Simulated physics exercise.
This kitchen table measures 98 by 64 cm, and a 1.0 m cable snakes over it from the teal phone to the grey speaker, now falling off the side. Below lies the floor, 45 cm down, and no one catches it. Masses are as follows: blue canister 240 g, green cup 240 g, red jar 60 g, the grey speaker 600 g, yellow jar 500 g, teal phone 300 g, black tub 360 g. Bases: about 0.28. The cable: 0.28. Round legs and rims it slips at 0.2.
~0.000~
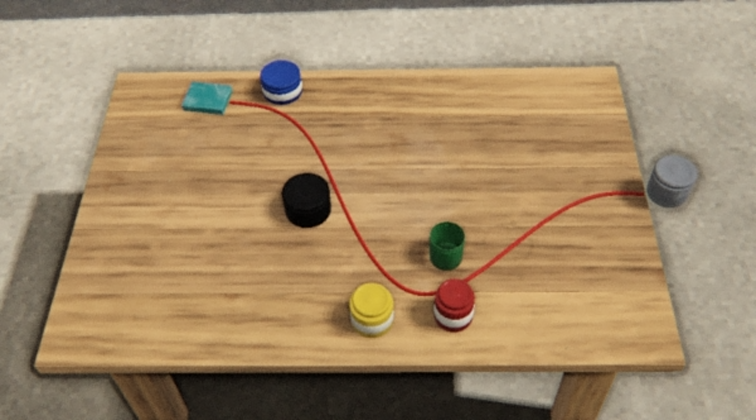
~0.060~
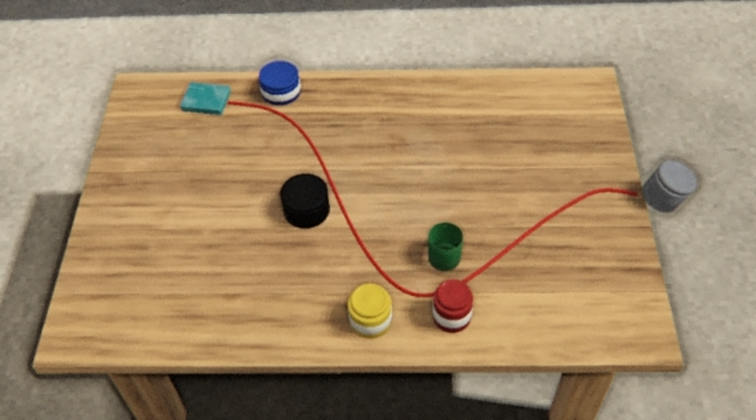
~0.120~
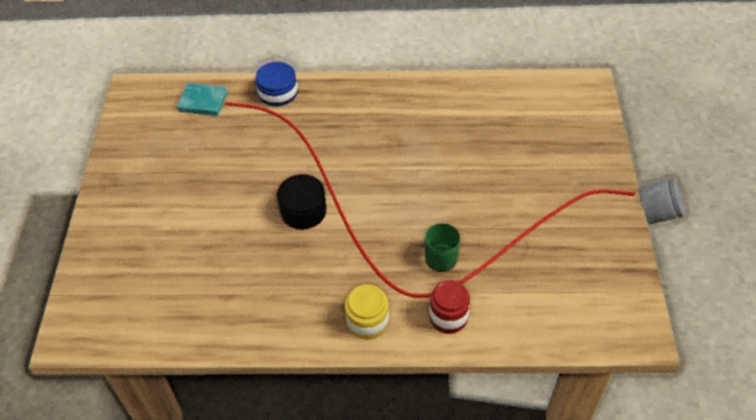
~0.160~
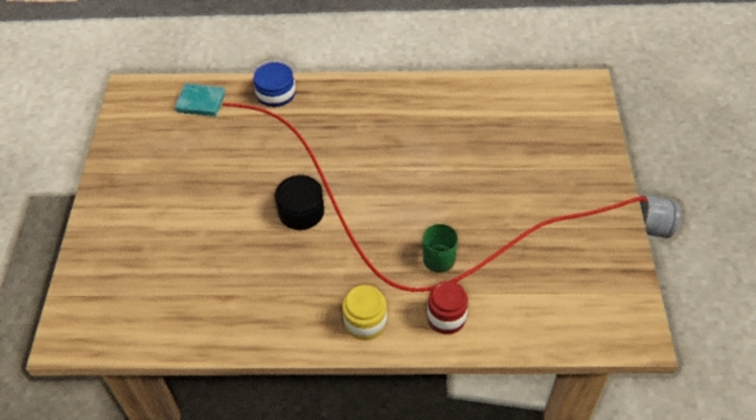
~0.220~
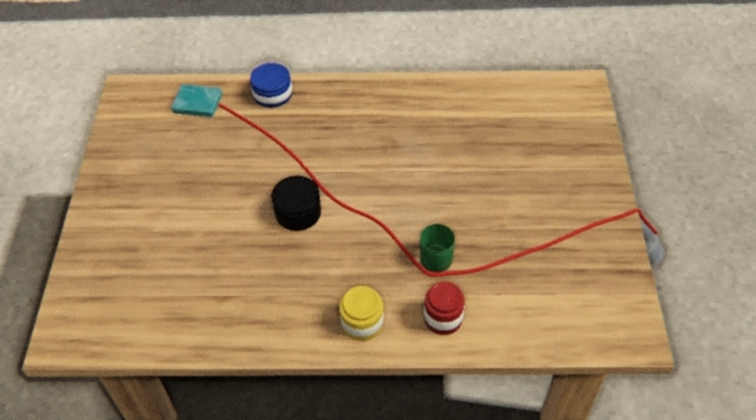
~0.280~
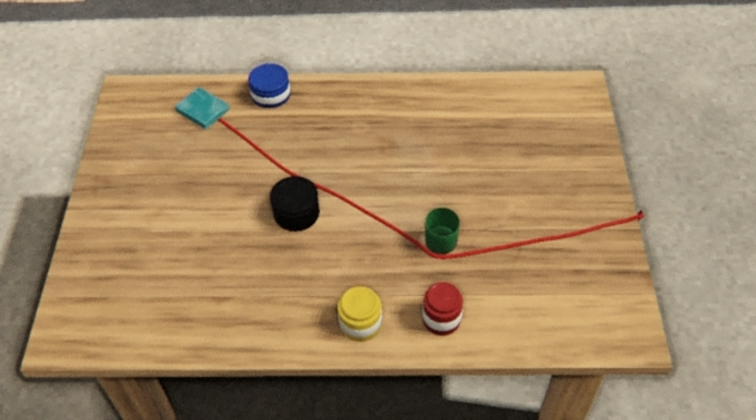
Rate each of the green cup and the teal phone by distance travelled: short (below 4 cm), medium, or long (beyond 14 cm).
Ratings: Green cup - long, teal phone - long.
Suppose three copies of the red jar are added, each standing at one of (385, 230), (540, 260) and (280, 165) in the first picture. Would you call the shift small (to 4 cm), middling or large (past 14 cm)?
Big, slight, then moderate.
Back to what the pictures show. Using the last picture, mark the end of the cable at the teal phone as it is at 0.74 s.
Around (347, 189).
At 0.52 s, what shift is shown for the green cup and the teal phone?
Measured: Green cup at 30 cm, teal phone at 25 cm.
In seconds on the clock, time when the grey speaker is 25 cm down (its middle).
Close to 0.30 s.
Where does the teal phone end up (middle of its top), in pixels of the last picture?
You'll find it ending up somewhere near (324, 179).
After 0.5 s, the cable's tail end at (304, 174); green cup 30 cm off its start, teal phone 24 cm off its start, grey speaker over the edge.
After 0.7 s, the cable's tail end at (347, 189); green cup 42 cm off its start, teal phone 32 cm off its start, grey speaker over the edge.
After 1.0 s, the cable's tail end at (348, 189); green cup 43 cm off its start at (511, 63), teal phone 32 cm off its start at (324, 179), grey speaker over the edge.
After 1.2 s, the cable's tail end at (348, 189); green cup 43 cm off its start, teal phone 32 cm off its start, grey speaker over the edge.
After 2.4 s, the cable's tail end at (348, 189); green cup 43 cm off its start at (511, 63), teal phone 32 cm off its start at (324, 179), grey speaker over the edge.
